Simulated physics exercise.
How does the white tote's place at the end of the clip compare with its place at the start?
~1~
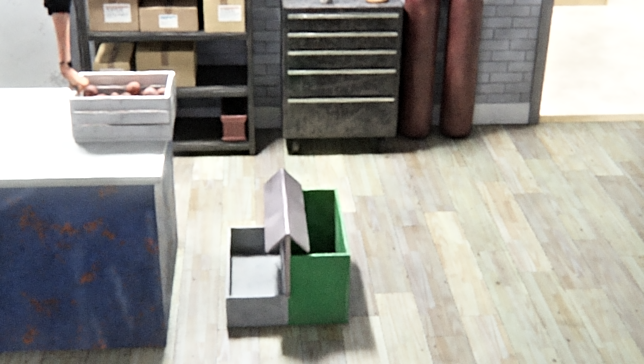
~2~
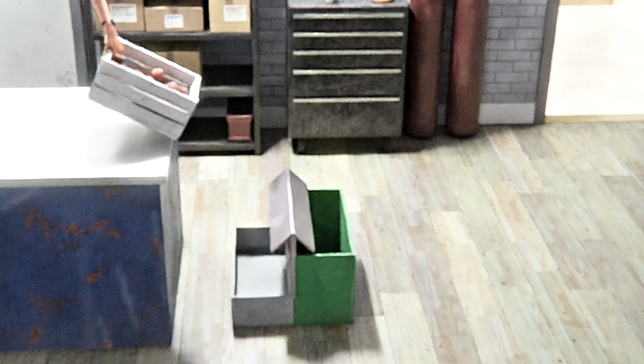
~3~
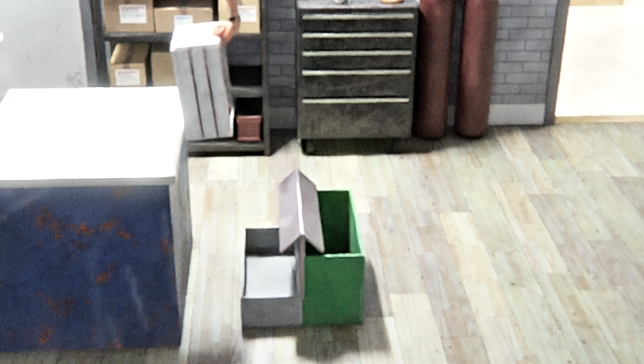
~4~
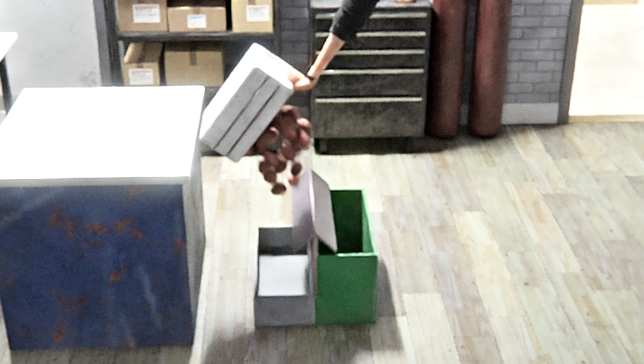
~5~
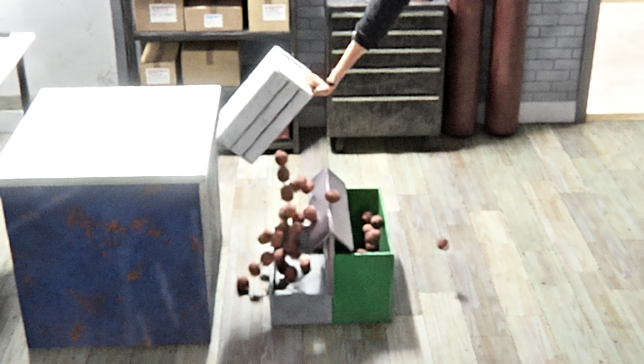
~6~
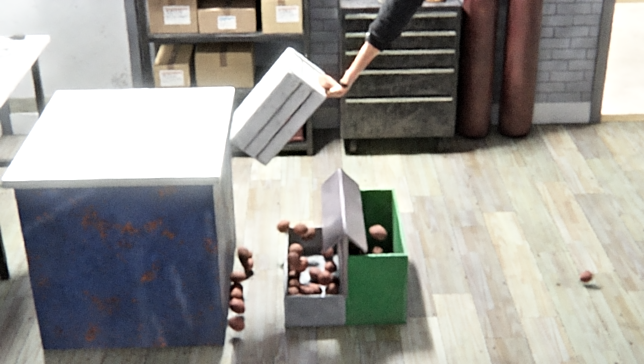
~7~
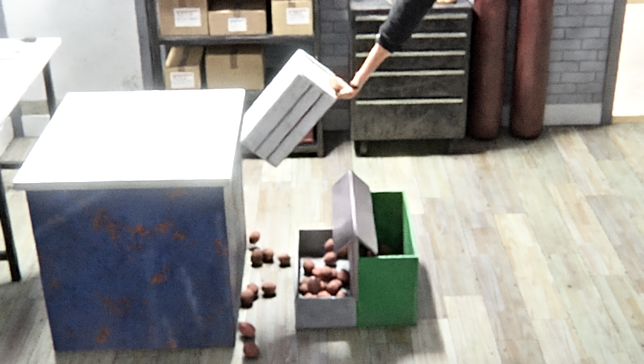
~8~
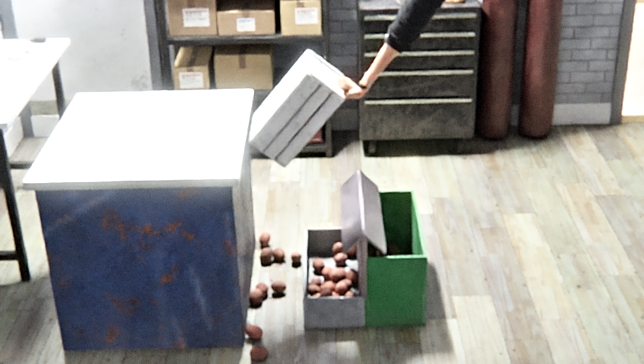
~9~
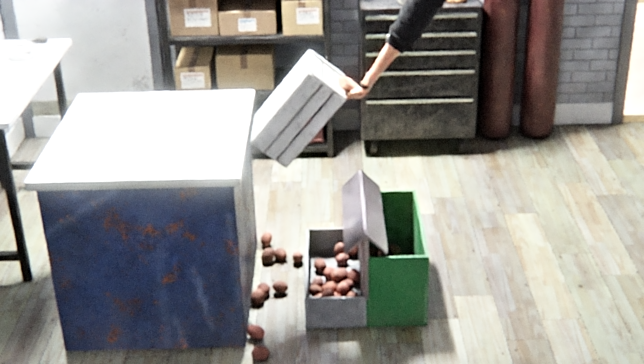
At the start the white tote sits upright on top of the bench near its right side. By the end it is farther right, held tipped over just past the bench's right edge.
